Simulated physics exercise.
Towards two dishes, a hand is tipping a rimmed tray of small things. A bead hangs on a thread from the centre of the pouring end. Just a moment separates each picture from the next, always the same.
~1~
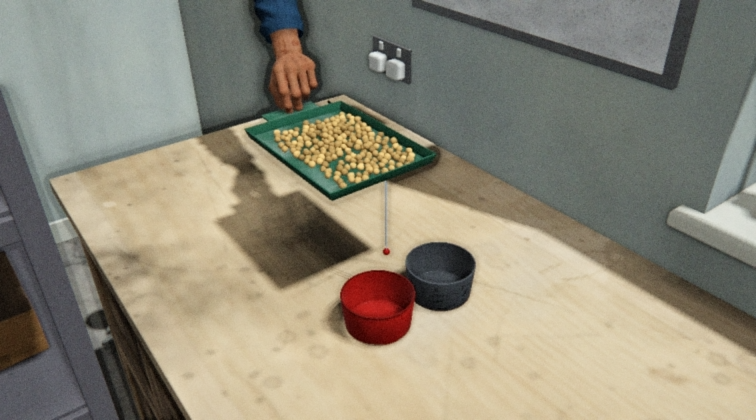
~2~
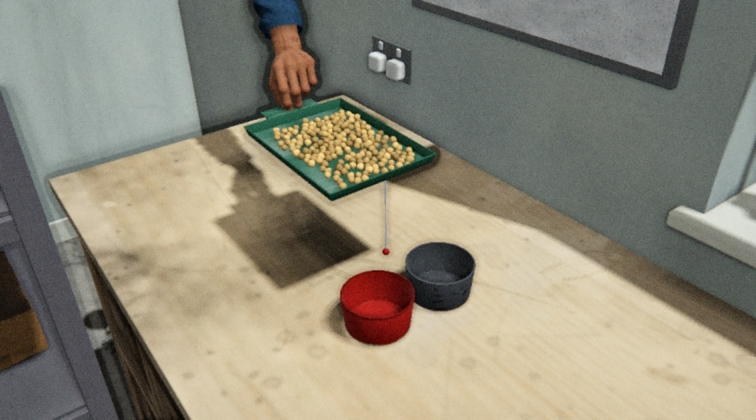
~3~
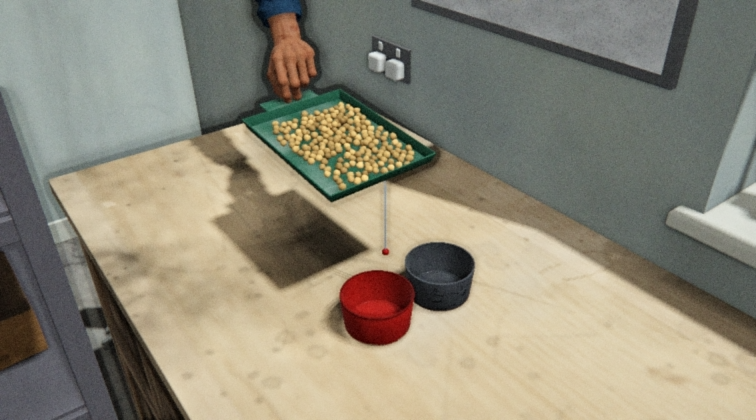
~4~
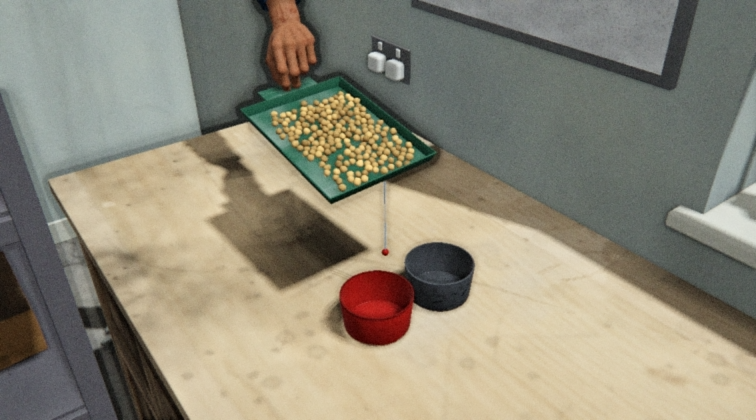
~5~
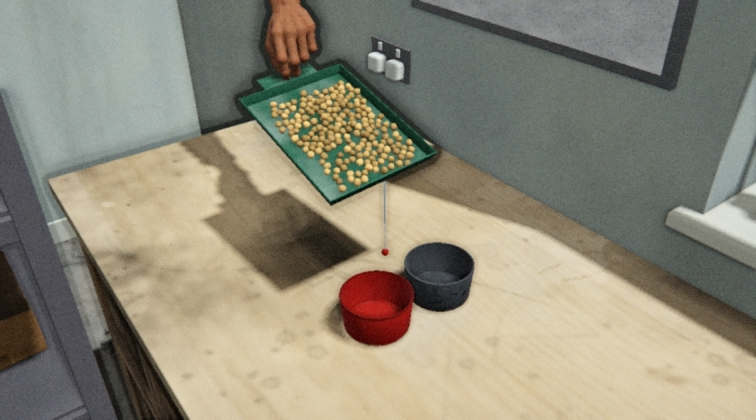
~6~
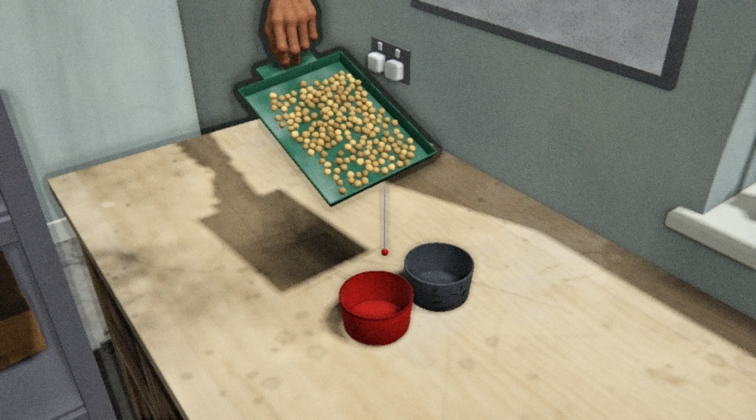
The clip shows a hand holding a green rimmed tray of dried chickpeas above a wooden surface with a red dish and a dark grey dish, then gradually raising the handle end, steepening the tray as its left front corner dips slightly.
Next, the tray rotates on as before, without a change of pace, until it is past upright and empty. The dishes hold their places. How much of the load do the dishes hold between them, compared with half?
Most is saved.
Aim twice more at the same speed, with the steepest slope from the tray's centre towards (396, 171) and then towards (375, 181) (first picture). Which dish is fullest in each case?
The first try favours the right of the two, the second the left of the two.
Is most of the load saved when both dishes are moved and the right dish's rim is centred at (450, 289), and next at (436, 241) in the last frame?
At place one a lesser share; at place two a lesser share.
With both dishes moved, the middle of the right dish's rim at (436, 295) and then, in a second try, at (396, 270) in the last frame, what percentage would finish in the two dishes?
The first try yields 20% and the second yields 70%.
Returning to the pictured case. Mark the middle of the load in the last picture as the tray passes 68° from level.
At about (358, 148).
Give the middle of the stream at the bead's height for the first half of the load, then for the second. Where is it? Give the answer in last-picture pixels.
The first part passes (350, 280); everything after passes (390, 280).
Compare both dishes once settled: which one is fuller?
The one you want is the left of the two.
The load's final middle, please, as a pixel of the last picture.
At about (374, 321), give or take.
Soon, tray tipped steeply; nearly all on the tray; a stray few in the air.
A while on, tray tipped past a quarter turn; about two thirds on the tray; a small part in the left dish; a small part outside both; about a third in the air.
Towards the end, tray tipped past a quarter turn; about two thirds in the left dish; a small part in the right dish; about a third outside both.
Finally, tray tipped past a quarter turn; about two thirds in the left dish; a small part in the right dish; about a third outside both.
